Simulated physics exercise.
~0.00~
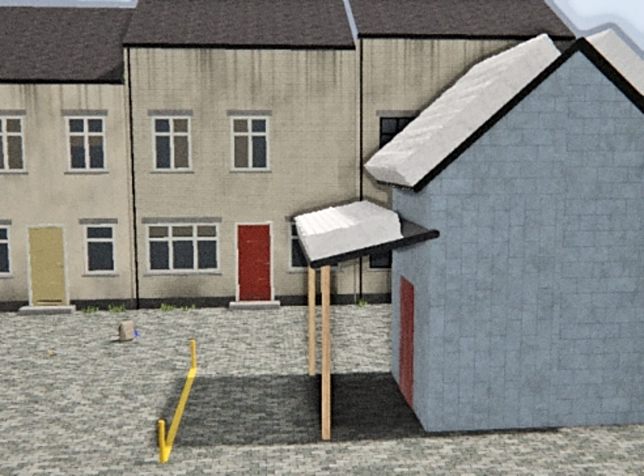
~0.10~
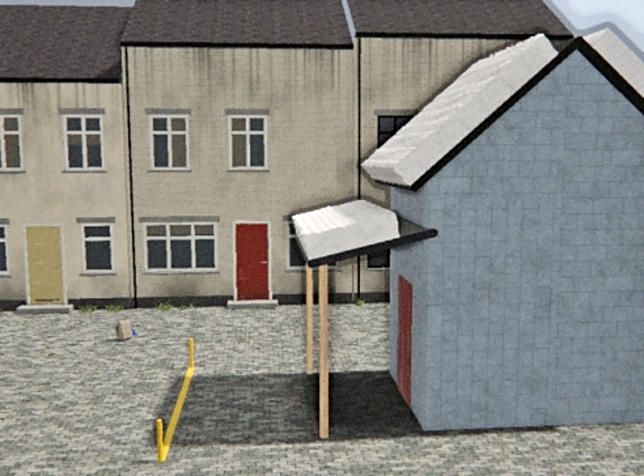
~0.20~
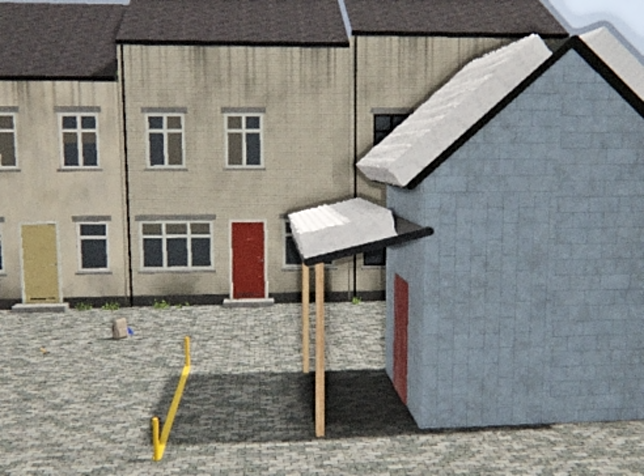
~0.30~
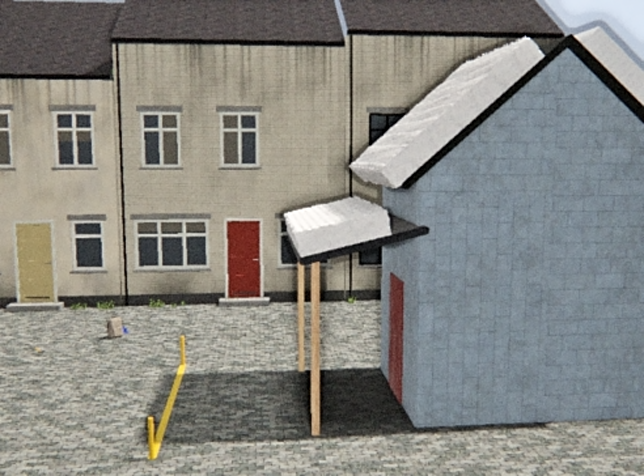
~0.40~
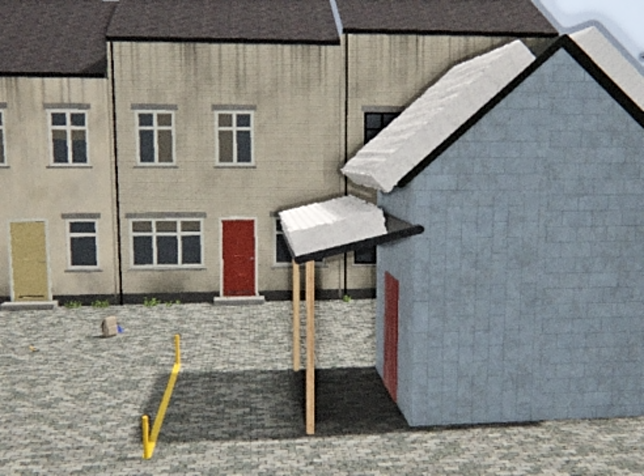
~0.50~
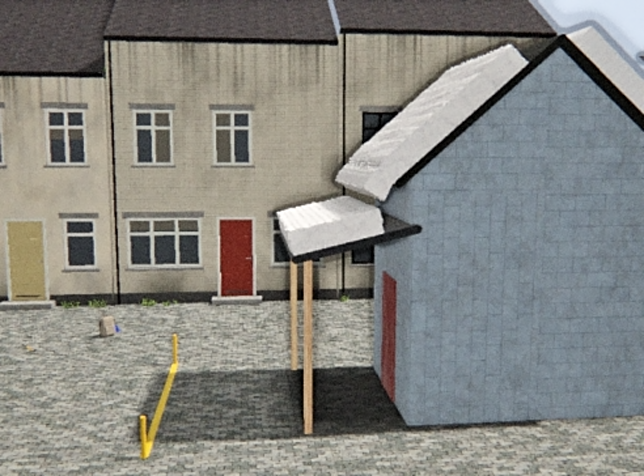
White snow slipping slightly down the steep roof of a blue block building, above a snowy lean-to, as the view drifts right.
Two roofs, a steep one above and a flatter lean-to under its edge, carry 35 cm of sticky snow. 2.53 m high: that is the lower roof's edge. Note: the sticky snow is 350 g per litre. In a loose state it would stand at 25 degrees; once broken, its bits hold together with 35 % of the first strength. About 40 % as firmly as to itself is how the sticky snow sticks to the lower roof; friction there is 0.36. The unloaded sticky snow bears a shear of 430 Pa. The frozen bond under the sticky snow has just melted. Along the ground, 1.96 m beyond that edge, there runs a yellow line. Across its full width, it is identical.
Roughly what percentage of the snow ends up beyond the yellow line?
Around 20 %.
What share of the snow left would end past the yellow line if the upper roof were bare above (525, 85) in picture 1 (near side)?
8 %.
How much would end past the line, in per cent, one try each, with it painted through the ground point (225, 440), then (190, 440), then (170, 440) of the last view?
In turn about 45 %, 35 %, 25 %.
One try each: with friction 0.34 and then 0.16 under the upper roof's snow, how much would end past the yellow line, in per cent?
About 35 % in the first try and about 40 % in the second.
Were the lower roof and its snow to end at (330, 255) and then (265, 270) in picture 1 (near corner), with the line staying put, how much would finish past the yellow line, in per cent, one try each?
The first try gives 25 percent and the second gives 12 percent.
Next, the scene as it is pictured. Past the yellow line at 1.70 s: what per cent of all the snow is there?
About 0 %.
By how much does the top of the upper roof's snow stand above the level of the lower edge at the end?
0.7 m, give or take.
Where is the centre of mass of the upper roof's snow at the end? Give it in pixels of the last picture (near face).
Roughly pixel (228, 364) on the near face.
After 1.05 s, none is below the lower edge and 0 % is past the line.
After 1.70 s, 9 % is below the lower edge and 0 % is past the line.
After 2.35 s, 52 % is below the lower edge and 4 % is past the line.
After 3.00 s, 66 % is below the lower edge and 20 % is past the line.
After 4.90 s, 69 % is below the lower edge and 20 % is past the line.
